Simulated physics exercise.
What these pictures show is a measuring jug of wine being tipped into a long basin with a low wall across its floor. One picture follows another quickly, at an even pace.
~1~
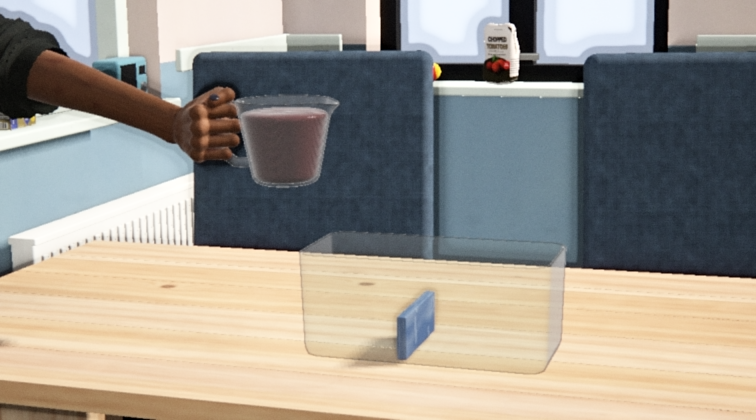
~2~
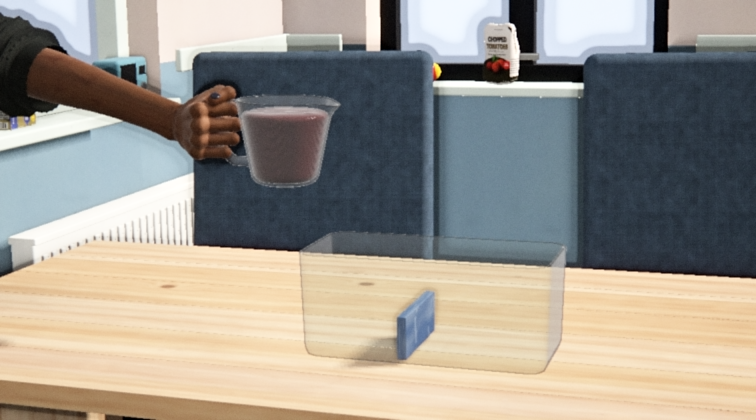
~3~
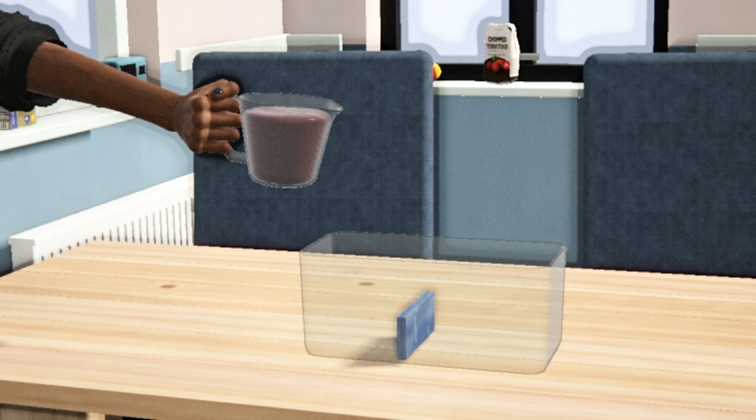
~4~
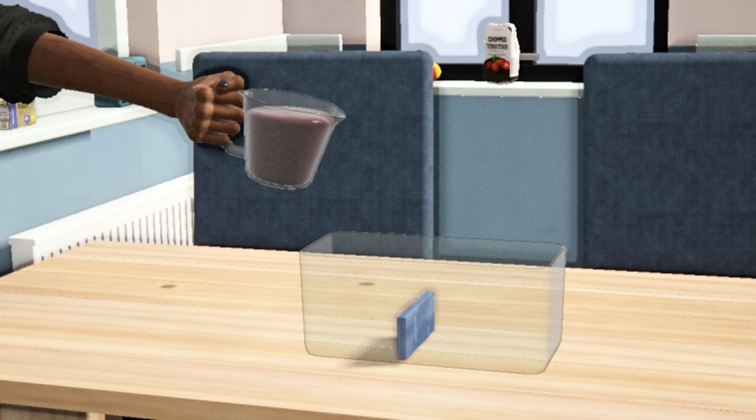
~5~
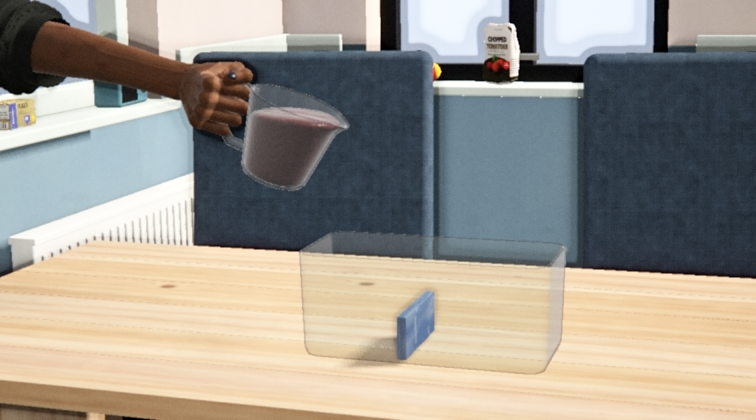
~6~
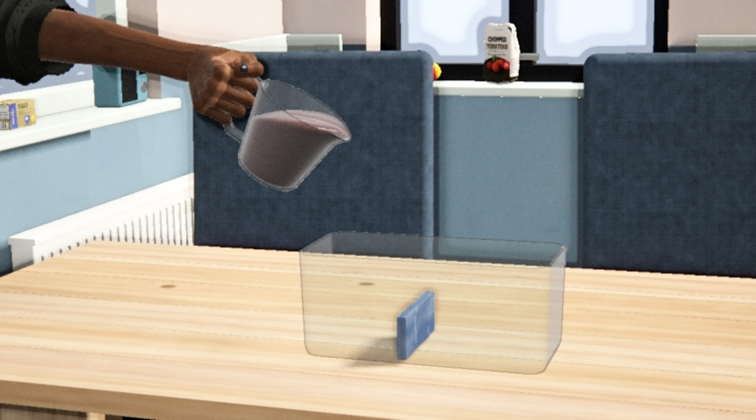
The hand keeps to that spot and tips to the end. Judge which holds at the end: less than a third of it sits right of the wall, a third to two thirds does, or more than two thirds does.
Less than a third sits right of the wall.
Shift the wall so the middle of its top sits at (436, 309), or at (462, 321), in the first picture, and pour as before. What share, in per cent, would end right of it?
Note - case one near 5 %, case two near 15 %.
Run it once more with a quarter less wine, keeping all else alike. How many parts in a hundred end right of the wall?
Estimated share: Around 5 %.
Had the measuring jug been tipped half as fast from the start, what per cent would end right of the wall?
Near 5 %.
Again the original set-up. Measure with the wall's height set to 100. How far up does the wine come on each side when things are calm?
Near 60 on the left, 0 on the right.
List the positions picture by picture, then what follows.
It leans 0°; its right rim is at (338, 103); the wine meets the walls at (247, 112) and (328, 113); the long basin's rim runs from (316, 244) to (558, 258); the wall's top is at (416, 305), in the first frame.
It leans 1°; its right rim is at (339, 104); the wine meets the walls at (248, 111) and (328, 114), in the second frame.
It leans 6°; its right rim is at (342, 109); the wine meets the walls at (249, 109) and (330, 116), in the third frame.
It leans 13°; its right rim is at (345, 117); the wine meets the walls at (252, 109) and (334, 118), in the fourth frame.
It leans 22°; its right rim is at (348, 127); the wine meets the walls at (256, 111) and (341, 122), in the fifth frame.
It leans 32°; its right rim is at (350, 140); the wine meets the walls at (256, 119) and (342, 130); 1 per cent is over the edge, in the sixth frame.
A moment on, the measuring jug is tipped on its side and 44 per cent is still to pour, 26 is left of the wall and 0 right of it.
Next, the measuring jug is tipped on its side and 10 per cent is still to pour, 75 is left of the wall and 0 right of it.
Then the measuring jug is tipped on its side and 1 per cent is still to pour, 89 is left of the wall and 3 right of it.
Later the measuring jug is tipped on its side and 0 per cent is still to pour, 91 is left of the wall and 4 right of it.
At rest 92 per cent lies left of the wall, 4 right of it and 5 outside.
